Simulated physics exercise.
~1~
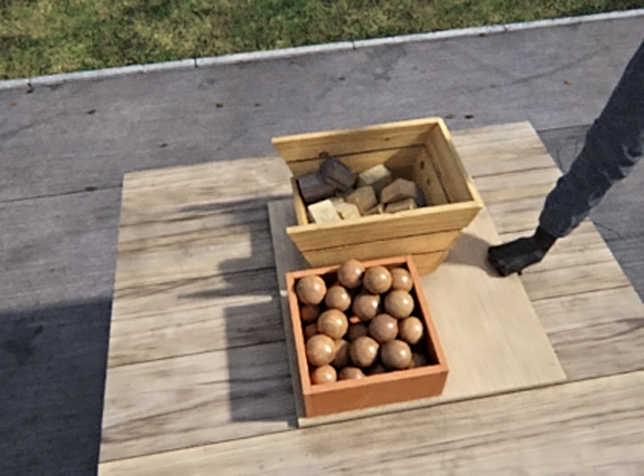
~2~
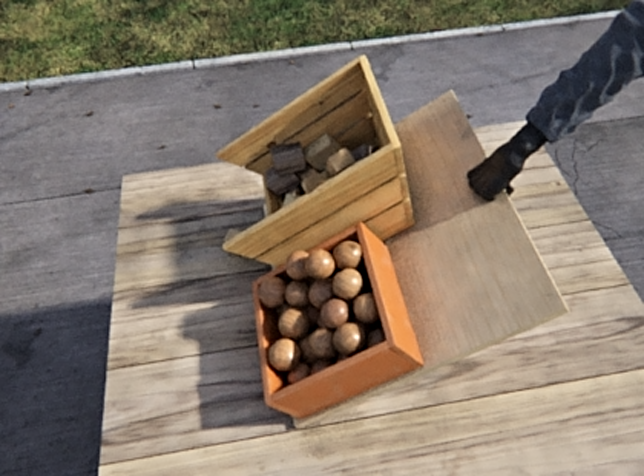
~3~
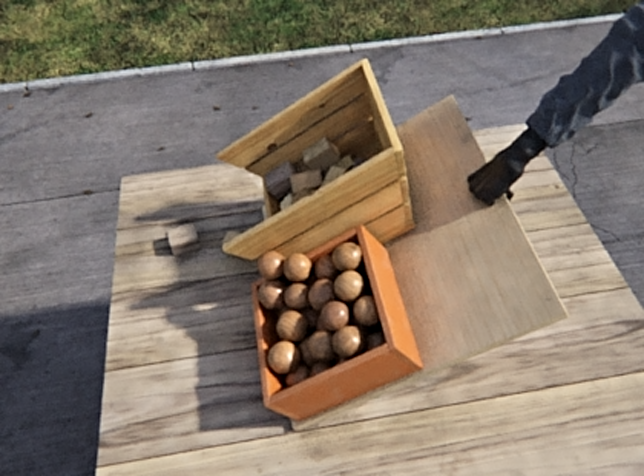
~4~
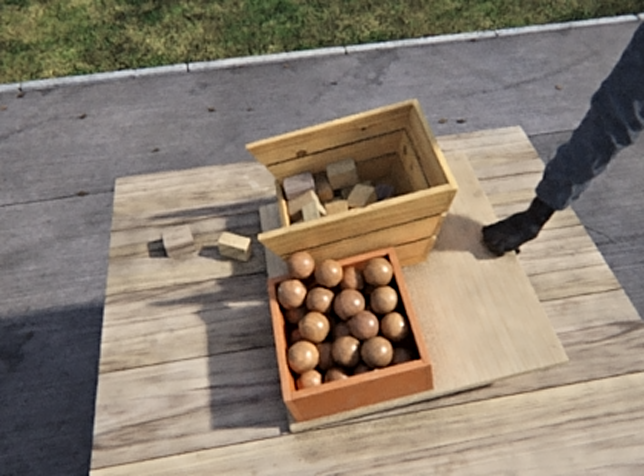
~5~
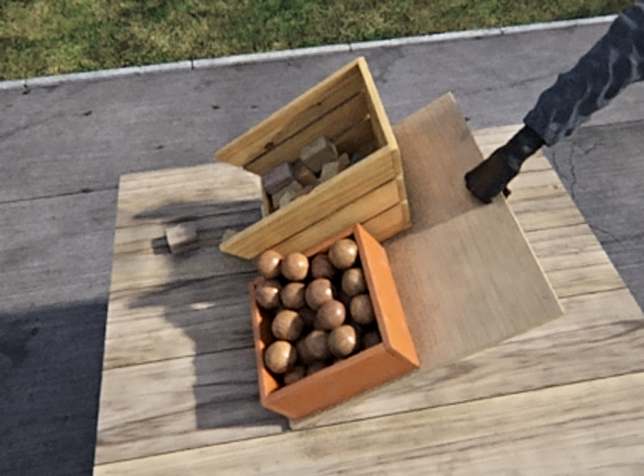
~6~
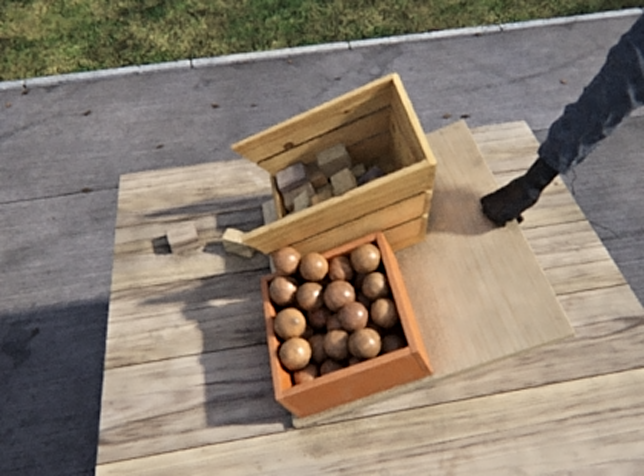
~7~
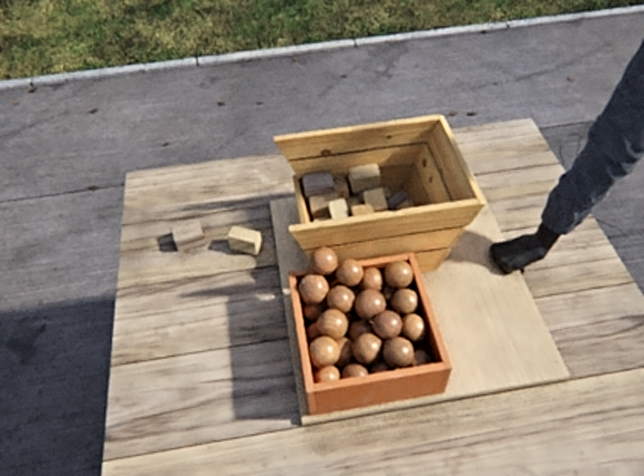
The board tips up twice, spilling two wooden blocks leftward, and ends flat again.
